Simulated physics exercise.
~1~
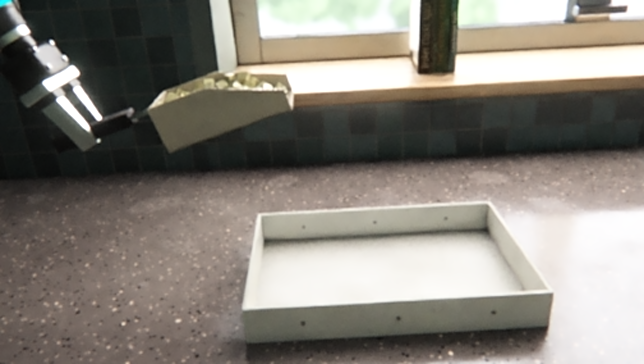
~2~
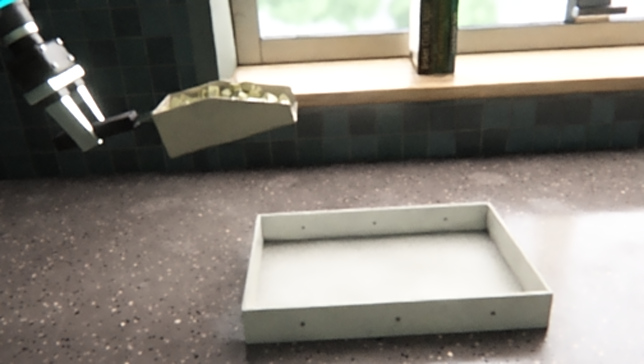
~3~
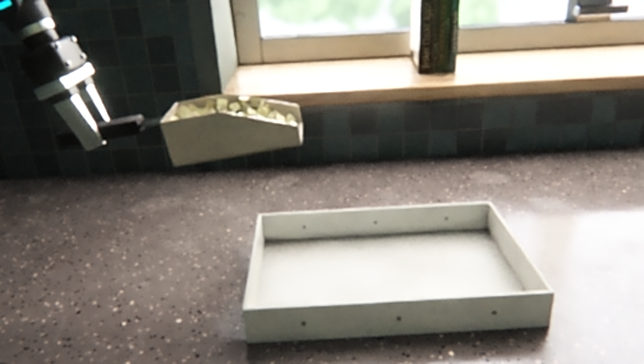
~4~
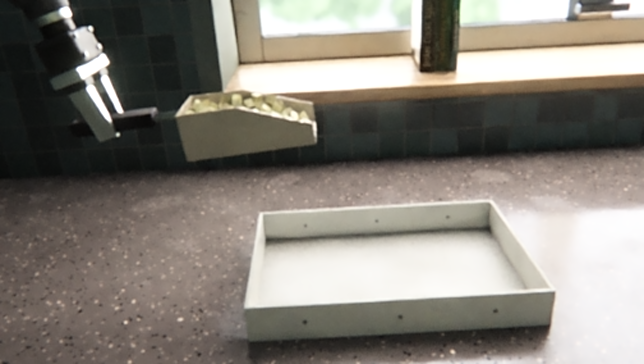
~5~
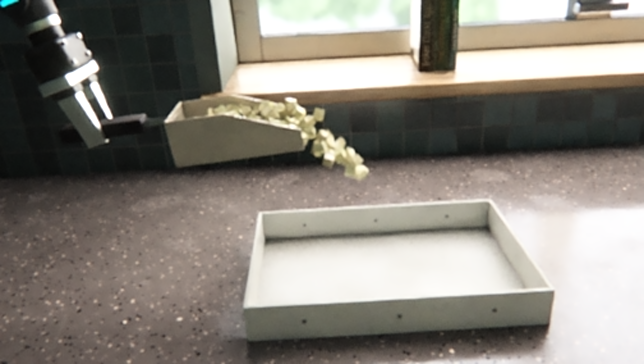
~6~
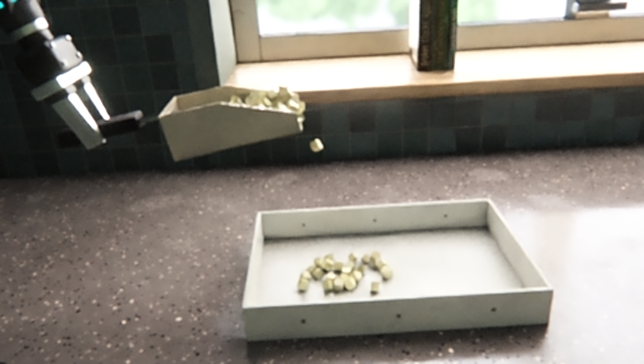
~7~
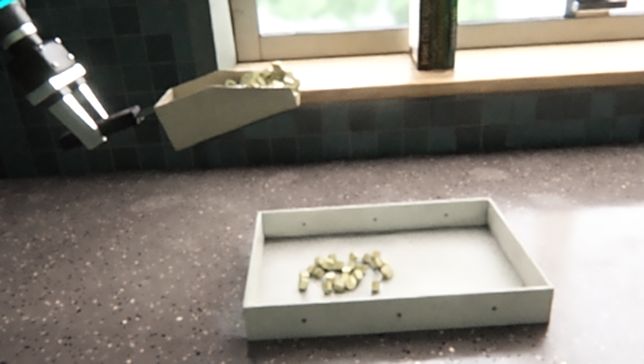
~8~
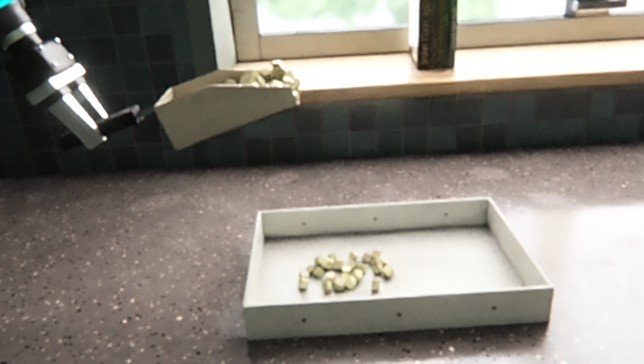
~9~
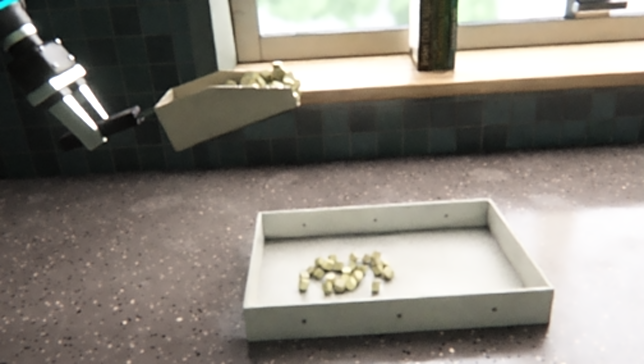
A robot arm held a scoop heaped with small pale green vegetable dice, lowered it and moved it right, and spilled some into the tray on the counter before drawing back and tilting up, leaving most of the pieces in the scoop.
